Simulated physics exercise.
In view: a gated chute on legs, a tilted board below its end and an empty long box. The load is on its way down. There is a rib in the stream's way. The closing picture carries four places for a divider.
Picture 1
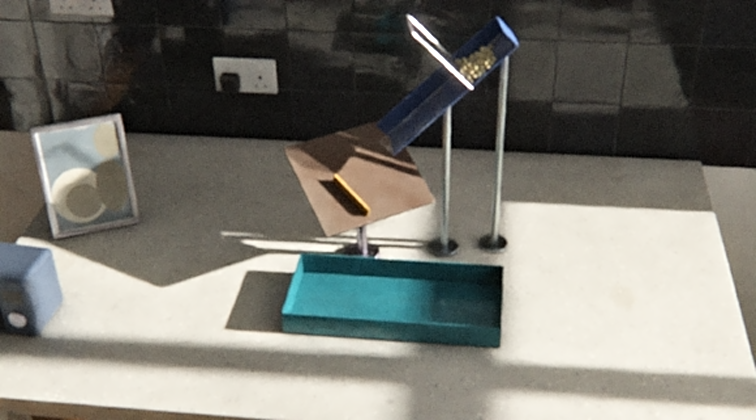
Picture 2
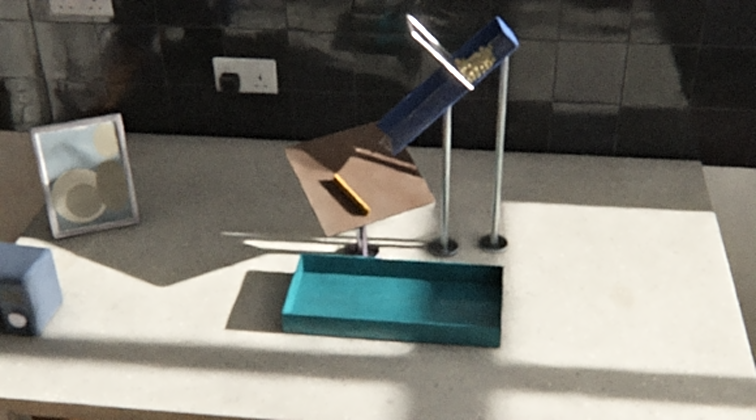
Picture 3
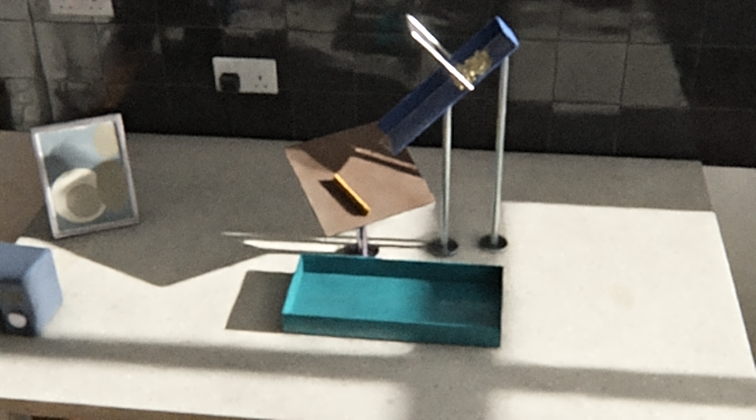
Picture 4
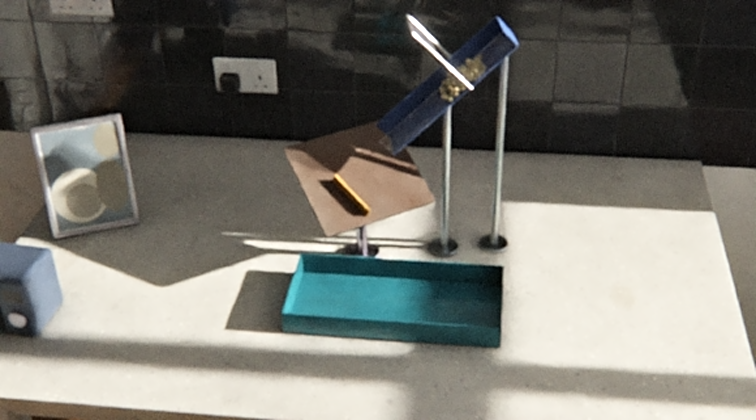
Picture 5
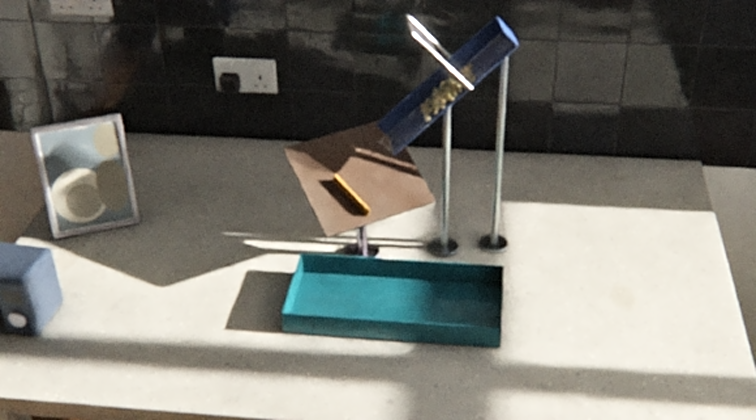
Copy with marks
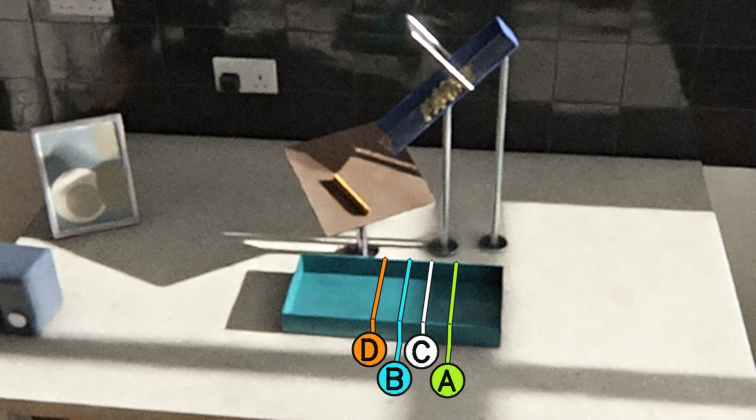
A small clump of yellowish beans slid partway down a sloping blue chute on metal legs, passing under a crossing bar, while the tilted brown board and the empty teal box below stayed still.
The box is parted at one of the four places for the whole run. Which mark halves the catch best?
The best line is B.
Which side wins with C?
The left side.
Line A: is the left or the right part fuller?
The left side.
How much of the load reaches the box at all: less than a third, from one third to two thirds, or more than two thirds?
More than two thirds.
On the marked copy, line A crosses the front rim at (449, 325); line B crosses the front rim at (399, 321); line C crosses the front rim at (423, 323); line D crosses the front rim at (372, 319).
With A, of what is caught, all but a few on the left of the divider, only a few on the right.
With B, of what is caught, close to two thirds on the left of the divider, close to a third on the right.
With C, of what is caught, all but a few on the left of the divider, only a few on the right.
With D, of what is caught, a small share on the left of the divider, all but a few on the right.
